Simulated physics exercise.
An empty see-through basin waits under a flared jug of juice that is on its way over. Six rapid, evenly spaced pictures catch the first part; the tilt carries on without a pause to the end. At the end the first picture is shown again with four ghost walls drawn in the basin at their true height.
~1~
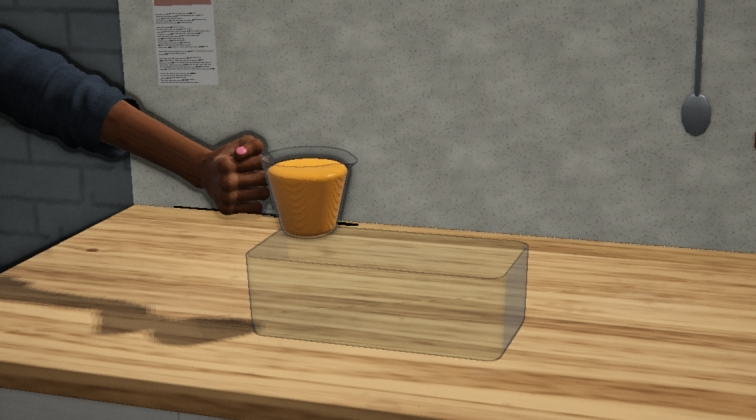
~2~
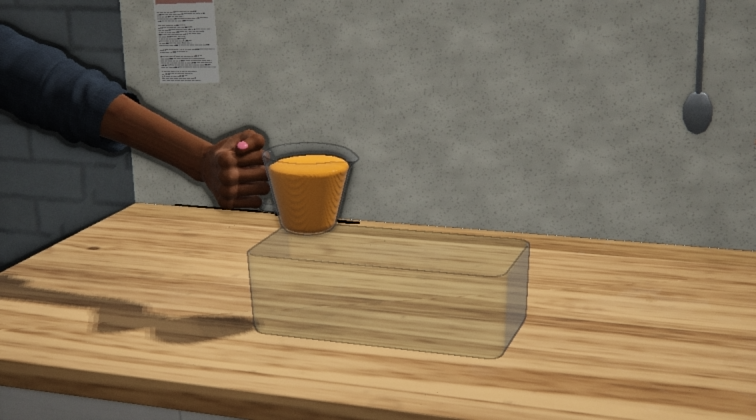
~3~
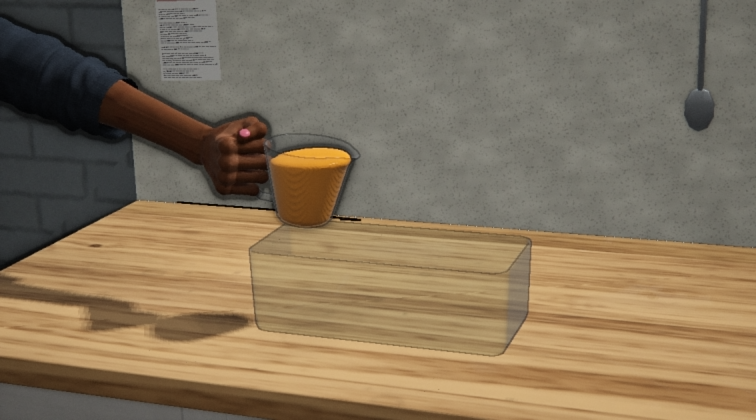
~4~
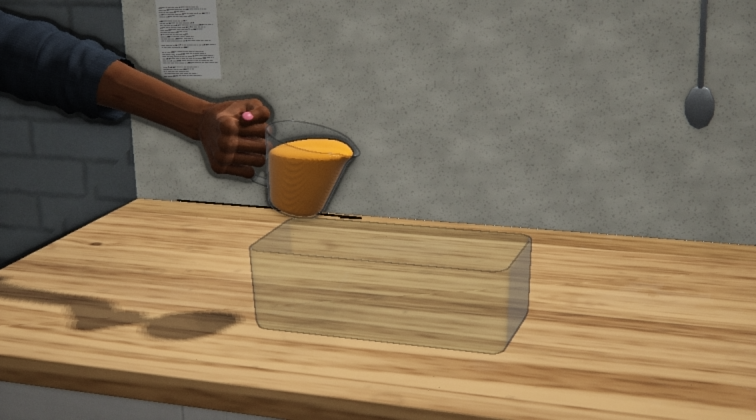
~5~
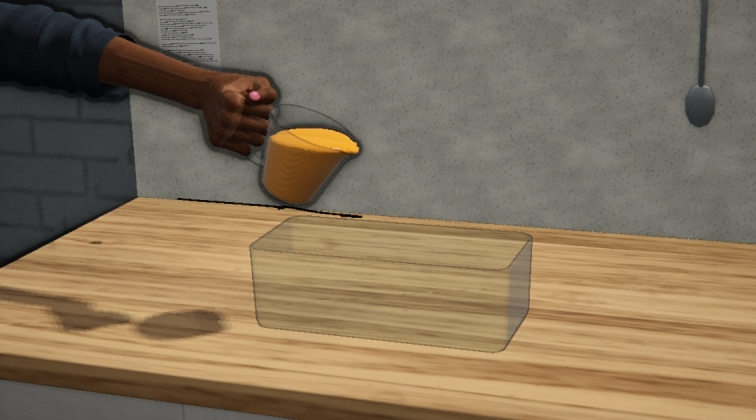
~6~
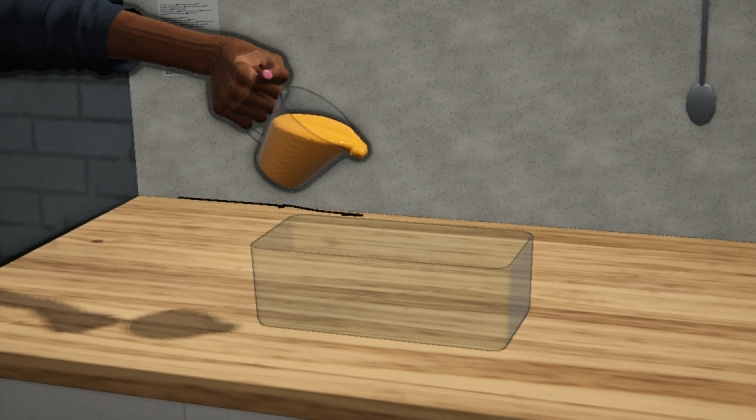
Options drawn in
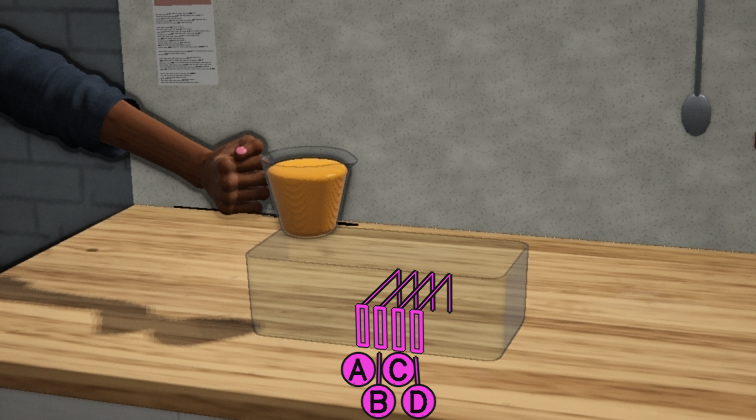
The clip opens on a hand at the left holding an upright, flared clear jug of orange juice above an empty see-through basin on a wooden counter. The hand lifts and gradually tilts the jug to the right, and the juice slides up to the lip and bulges just over it.
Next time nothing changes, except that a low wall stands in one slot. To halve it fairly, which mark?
It is D.
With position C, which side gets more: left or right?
The right one.
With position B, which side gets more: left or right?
The right one.
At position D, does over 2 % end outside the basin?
Yes.
On the marked copy, A at (361, 351); B at (379, 353); C at (397, 355); D at (415, 357).
Choosing A, about 8 % ends left of the wall and 81 % right of it; 11 % is lost outside.
Choosing B, about 9 % ends left of the wall and 80 % right of it; 11 % is lost outside.
Choosing C, about 18 % ends left of the wall and 71 % right of it; 11 % is lost outside.
Choosing D, about 51 % ends left of the wall and 42 % right of it; 8 % is lost outside.
